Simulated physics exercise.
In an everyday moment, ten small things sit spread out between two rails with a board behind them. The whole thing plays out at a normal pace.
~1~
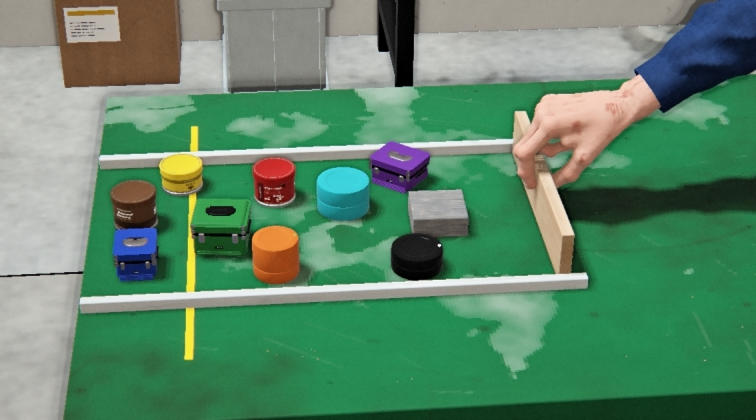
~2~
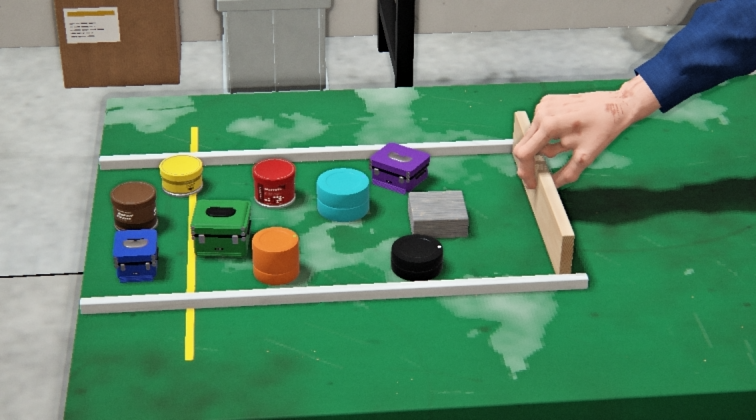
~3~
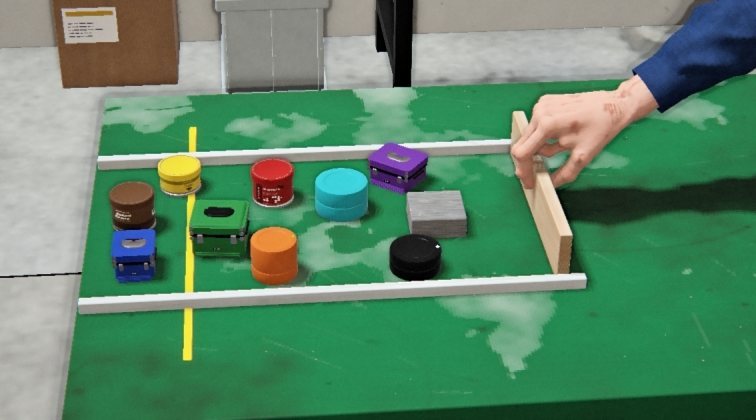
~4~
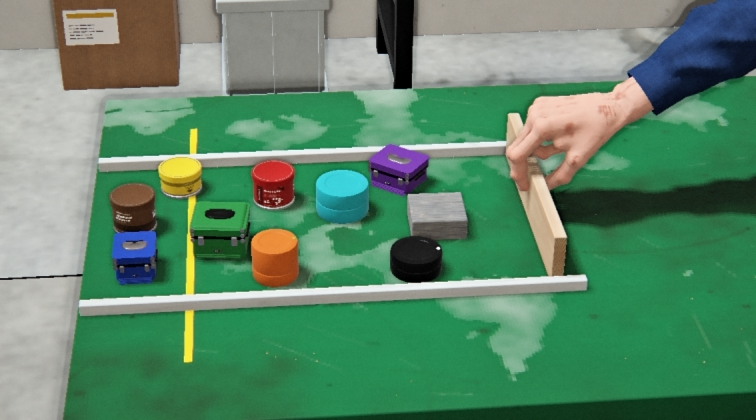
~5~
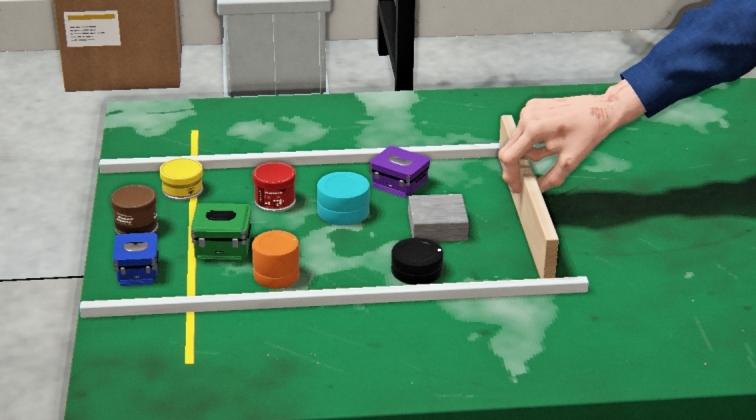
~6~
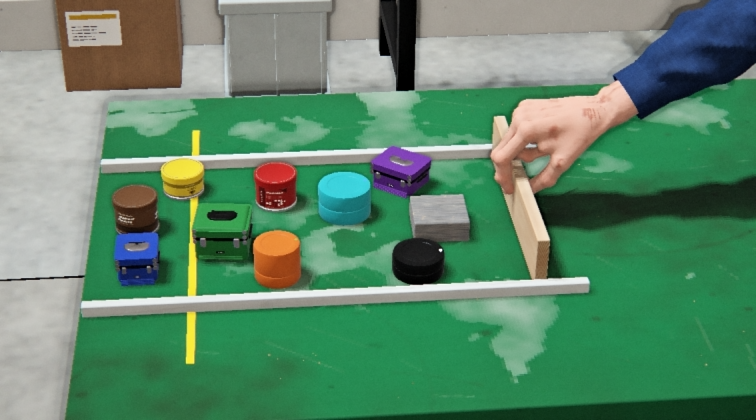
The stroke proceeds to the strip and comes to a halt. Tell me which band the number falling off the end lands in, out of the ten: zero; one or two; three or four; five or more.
Over the end go only a single one or a pair.
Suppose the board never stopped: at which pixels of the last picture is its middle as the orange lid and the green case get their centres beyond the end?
The middle is at (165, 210) when it's the orange lid, and at (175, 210) when it's the green case.
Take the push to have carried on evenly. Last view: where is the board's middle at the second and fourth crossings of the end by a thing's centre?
At (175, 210) for the second, at (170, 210) for the fourth.
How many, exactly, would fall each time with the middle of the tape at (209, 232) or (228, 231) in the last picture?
1 and 0.
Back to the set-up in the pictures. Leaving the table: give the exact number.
It comes to 1.
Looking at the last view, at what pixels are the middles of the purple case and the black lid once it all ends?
The purple case at (163, 176), the black lid at (166, 273).
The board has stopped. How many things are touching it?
In contact: 4.
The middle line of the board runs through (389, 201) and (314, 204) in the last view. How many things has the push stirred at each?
First 5, after that 6.
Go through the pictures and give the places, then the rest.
Brown pot (135, 208); blue case (137, 255); yellow pot (182, 175); board (541, 190); tape (192, 228), in the first picture.
Blue case (137, 255); red pot (274, 184), in the second picture.
Yellow pot (180, 176); orange lid (274, 256), in the third picture.
Brown pot (134, 210); turquoise lid (342, 197), in the fourth picture.
Blue case (137, 259); purple case (400, 172), in the fifth picture.
Brown pot (136, 212); blue case (138, 259); yellow pot (183, 179); board (519, 196); tape (193, 232), in the sixth picture.
Soon after, none off yet; brown pot at rest near (136, 212); blue case at rest near (138, 259); yellow pot at rest near (183, 179).
Then, none off yet; brown pot at rest near (136, 212); blue case moved a little near (121, 261); yellow pot moved a little near (162, 176).
By the end, the number that fall off is one or two; fallen, blue case.
